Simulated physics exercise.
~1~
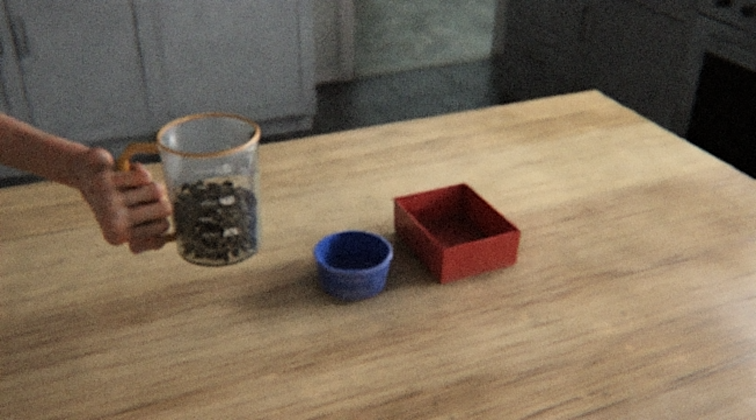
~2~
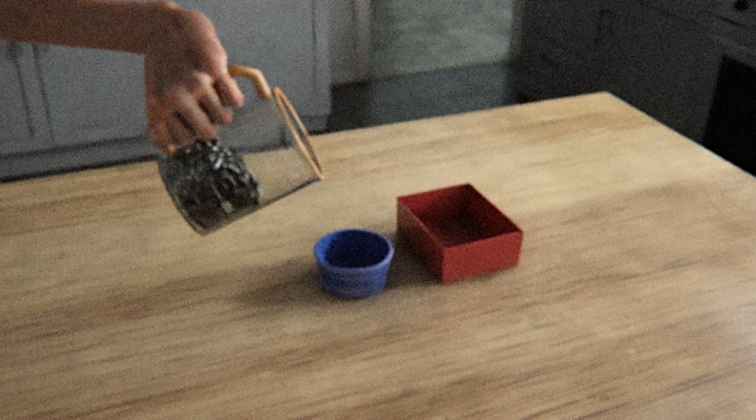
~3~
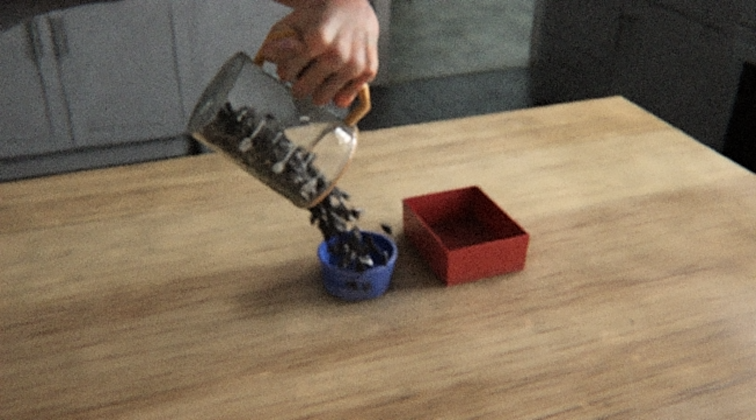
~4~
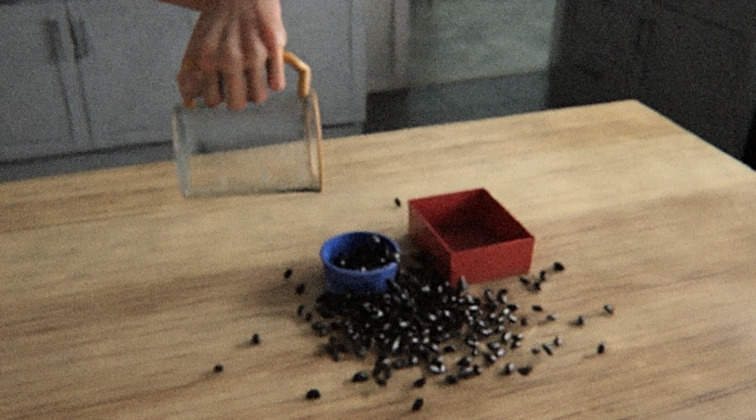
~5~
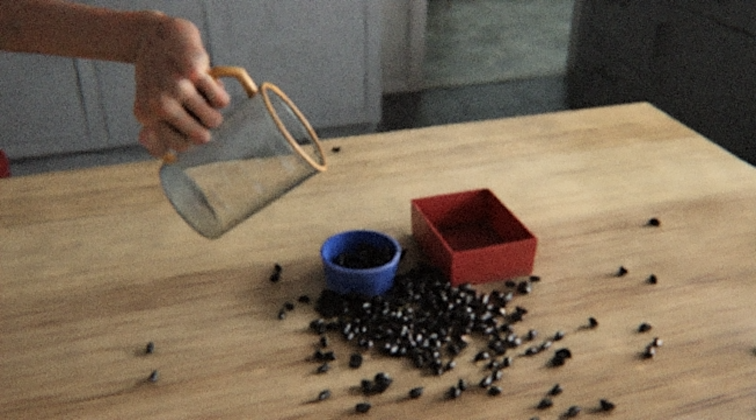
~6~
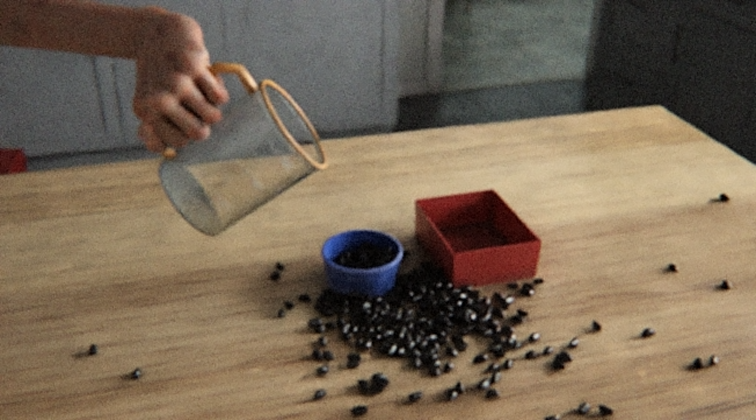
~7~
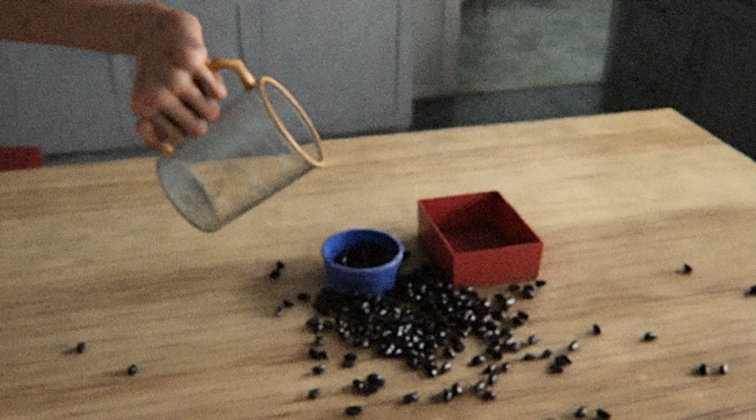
A glass jug partly filled with small black beans is held by a hand above a wooden table, left of a blue dish and a red tin. The hand moves it toward the dish and tips it over. Beans stream out into the dish, soon spilling past it, and the jug empties. Dark beans scatter across the tabletop, heaping in front of the two containers while some roll farther away. The hand turns the empty jug partway back and holds it tilted. At the end, some beans sit in the dish, most lie on the table, and the tin looks empty.
